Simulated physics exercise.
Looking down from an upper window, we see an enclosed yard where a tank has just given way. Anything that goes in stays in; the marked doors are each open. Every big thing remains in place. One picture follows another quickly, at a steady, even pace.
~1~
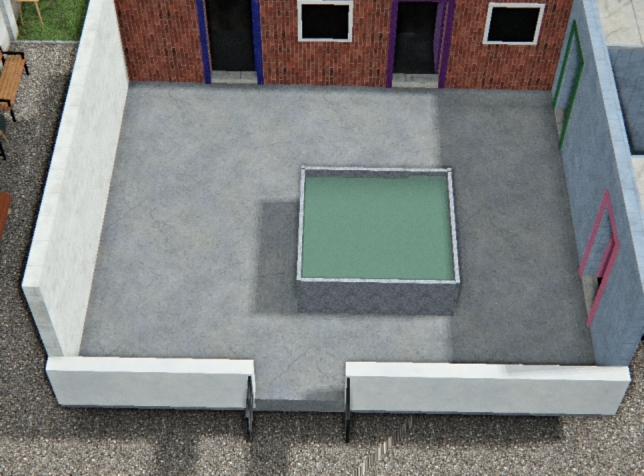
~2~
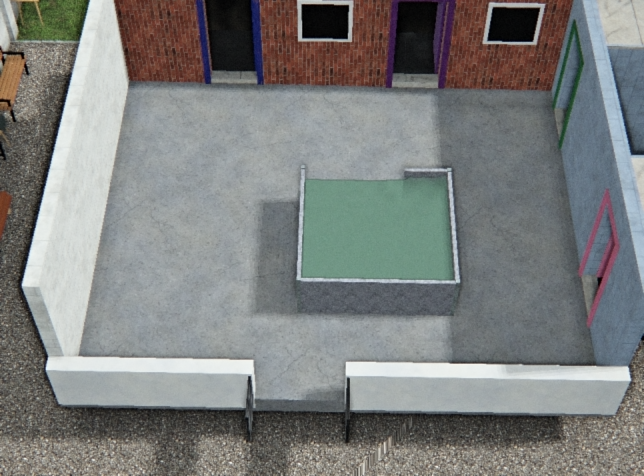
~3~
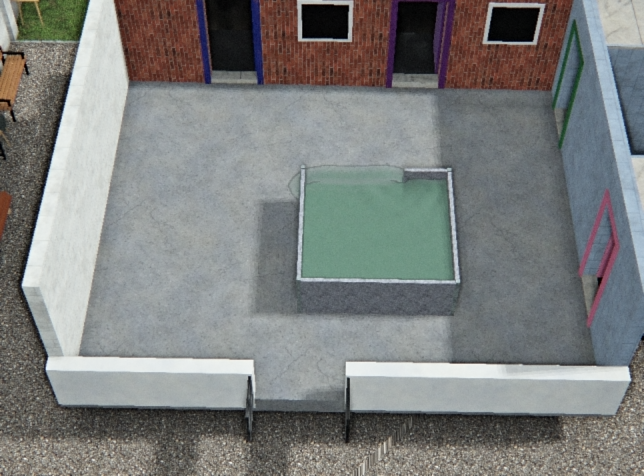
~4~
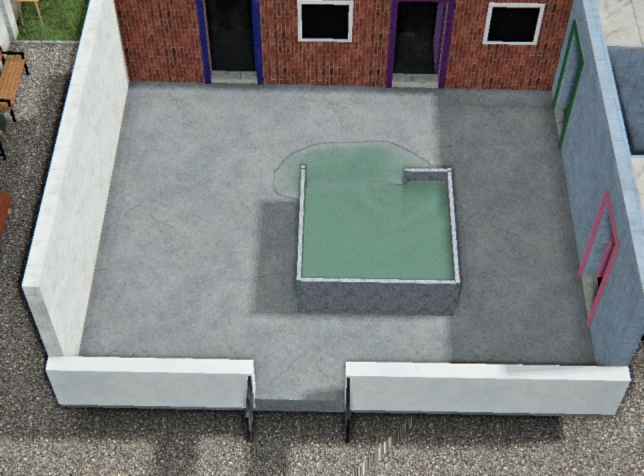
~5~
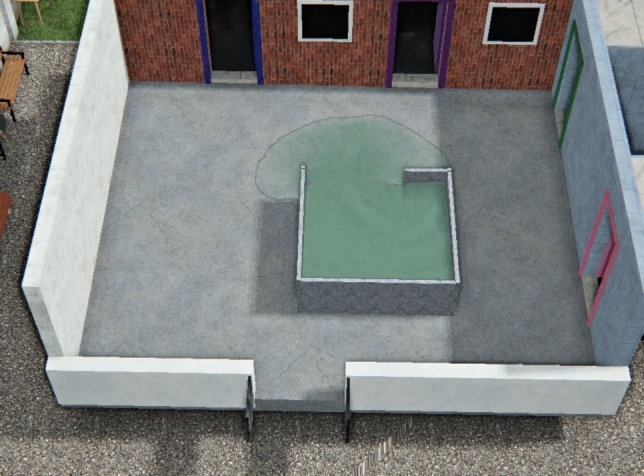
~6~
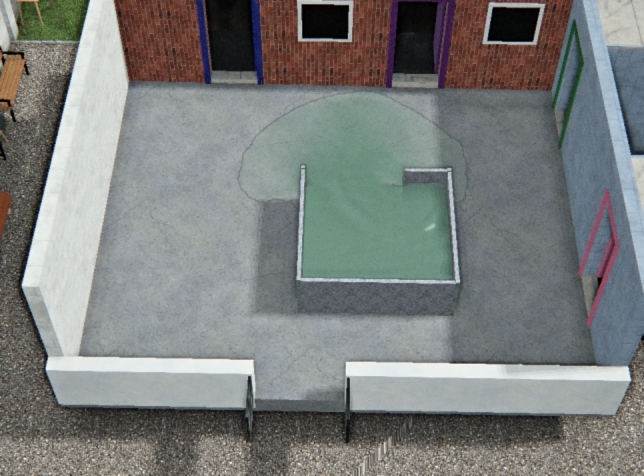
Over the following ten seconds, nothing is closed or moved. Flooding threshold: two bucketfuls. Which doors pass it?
The pink door stays within two buckets of inflow. The blue door passes two buckets of inflow. The purple door passes two buckets of inflow. The green door passes two buckets of inflow.
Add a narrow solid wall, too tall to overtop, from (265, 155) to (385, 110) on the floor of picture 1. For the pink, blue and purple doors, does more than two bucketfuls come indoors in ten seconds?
Here's how it goes: The pink one remains below, the blue one remains below, the purple one ends up swamped.
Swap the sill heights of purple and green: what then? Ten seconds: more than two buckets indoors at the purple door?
My call is that purple breaks the threshold.
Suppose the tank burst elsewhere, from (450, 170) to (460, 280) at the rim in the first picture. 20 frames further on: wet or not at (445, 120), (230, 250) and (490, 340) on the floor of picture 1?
Going in your order, I'd say drenched, then still bare, then drenched.
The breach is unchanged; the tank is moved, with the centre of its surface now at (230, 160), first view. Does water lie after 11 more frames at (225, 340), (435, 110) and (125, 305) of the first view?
Spared, hit, spared.
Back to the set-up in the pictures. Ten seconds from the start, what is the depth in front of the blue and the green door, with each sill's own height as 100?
About 60 %, then 200 %.
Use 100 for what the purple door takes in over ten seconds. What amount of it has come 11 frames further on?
It works out at roughly 45 percent of the ten-second total.
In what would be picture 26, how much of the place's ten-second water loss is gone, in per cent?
It comes to around 40 per cent.
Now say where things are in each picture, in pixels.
Still water in the water tank at (377, 226), in the first picture.
The front is at a hidden place, out from the gap on the water tank's far side, in the second picture.
The front is at a hidden place, out from the gap on the water tank's far side, in the third picture.
The front is at (419, 162), out from the gap on the water tank's far side, in the fourth picture.
The front is at (379, 119), out from the gap on the water tank's far side, in the fifth picture.
The front is at (373, 94), out from the gap on the water tank's far side, in the sixth picture.
A moment on, water covers 25 % of the floor; the pink door not reached, the blue door wet at the sill, nothing in, the purple door under two buckets in, the green door not reached.
Next, water covers 30 % of the floor; the pink door not reached, the blue door over two buckets in, the purple door far over two buckets in, the green door not reached.
Then, water covers 40 % of the floor; the pink door not reached, the blue door over two buckets in, the purple door far over two buckets in, the green door far over two buckets in.
Later, water covers 85 % of the floor; the pink door wet at the sill, nothing in, the blue door far over two buckets in, the purple door far over two buckets in, the green door far over two buckets in.
In the end, water covers 95 % of the floor; the pink door wet at the sill, nothing in, the blue door far over two buckets in, the purple door far over two buckets in, the green door far over two buckets in.
